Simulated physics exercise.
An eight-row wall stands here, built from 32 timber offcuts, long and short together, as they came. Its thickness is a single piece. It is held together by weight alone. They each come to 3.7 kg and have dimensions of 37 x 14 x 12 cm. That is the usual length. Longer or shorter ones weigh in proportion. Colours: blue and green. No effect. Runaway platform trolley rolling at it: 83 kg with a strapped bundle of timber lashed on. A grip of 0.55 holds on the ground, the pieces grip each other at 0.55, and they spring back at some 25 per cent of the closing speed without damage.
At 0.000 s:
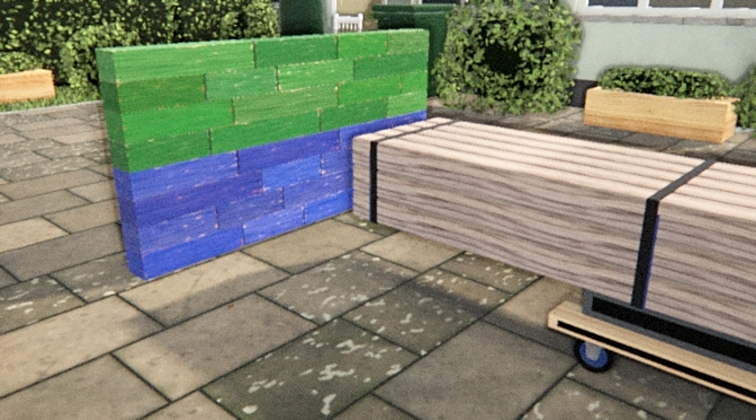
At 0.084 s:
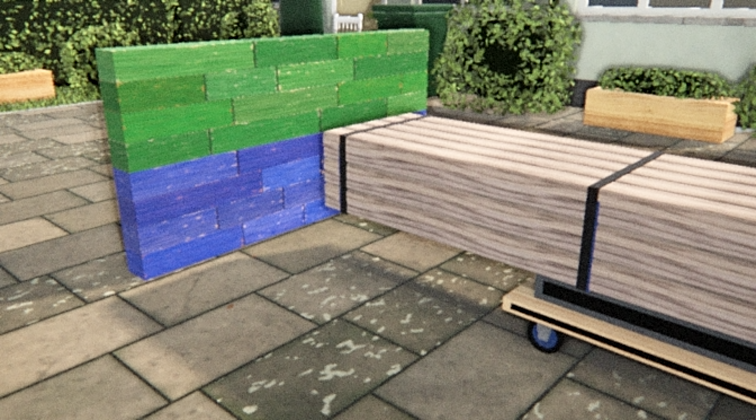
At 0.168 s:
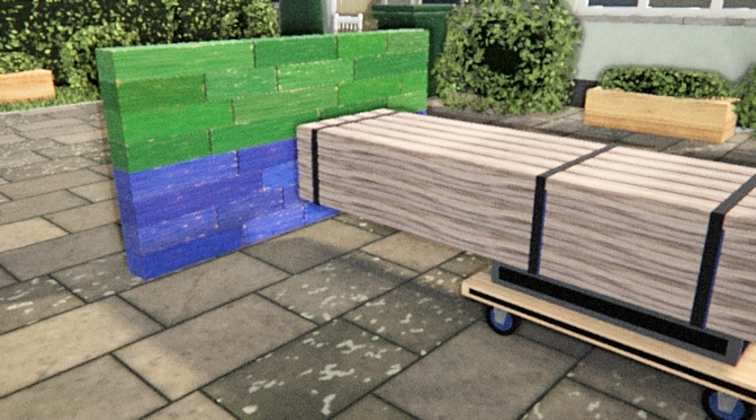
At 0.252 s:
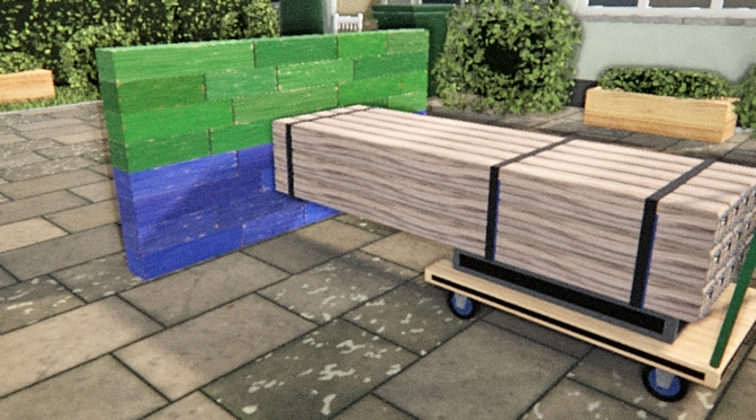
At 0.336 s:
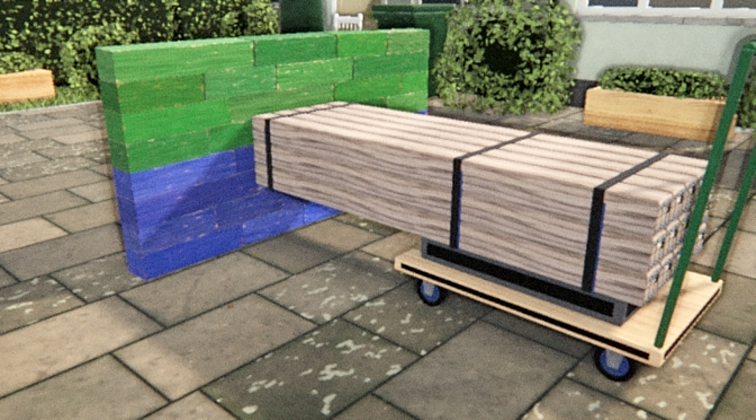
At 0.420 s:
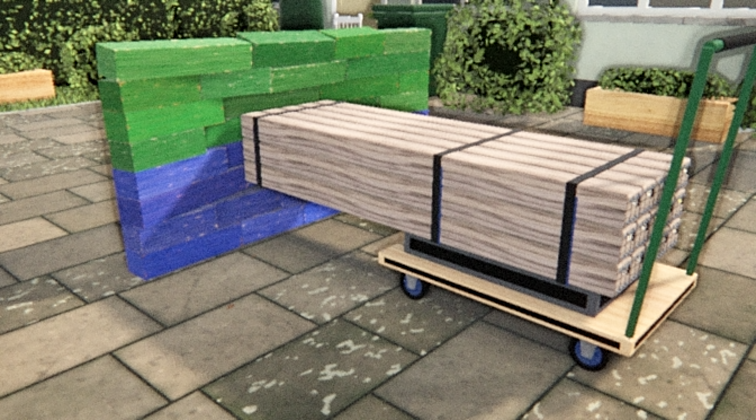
Platform trolley loaded with strapped timber rolling left into a green and blue block wall, pushing its pieces slightly out of line.
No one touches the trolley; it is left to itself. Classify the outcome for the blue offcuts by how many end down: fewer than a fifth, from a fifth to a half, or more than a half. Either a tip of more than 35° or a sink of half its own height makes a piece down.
It is more than a half.
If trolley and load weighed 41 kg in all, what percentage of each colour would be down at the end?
Down by colour: Blue 80, green 100 per cent.
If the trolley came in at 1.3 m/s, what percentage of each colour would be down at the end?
The blue would finish 90 in a hundred down, the green 100 in a hundred.
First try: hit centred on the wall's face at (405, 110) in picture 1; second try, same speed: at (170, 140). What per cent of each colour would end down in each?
For blue it's 30 then 10 per cent, for green 90 then 60 per cent.
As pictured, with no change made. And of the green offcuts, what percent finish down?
For green, 100 per cent end down.
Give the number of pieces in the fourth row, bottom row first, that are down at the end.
3 of them.
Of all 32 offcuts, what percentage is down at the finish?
About 80 per cent.
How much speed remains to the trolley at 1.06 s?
The trolley is doing roughly 0.4 m/s at that moment.
By 0.72 s, load 31 cm past the wall's line, still rolling; 2 of the 16 blue offcuts down (9 of 32 in all colours); top blue offcut tilted 21°; top green offcut tilted 18°.
By 1.06 s, load 46 cm past the wall's line, still rolling; 10 of the 16 blue offcuts down (26 of 32 in all colours); top blue offcut on its side; top green offcut tilted 51°, 37 cm lower.
When it is over (2.9 s), load 67 cm past the wall's line, stopped; 10 of the 16 blue offcuts down (26 of 32 in all colours); top blue offcut on its side; top green offcut upside down. That is 62 per cent. In pixels of the last frame, middles, top blue offcut near (107, 229), top green offcut near (285, 129).
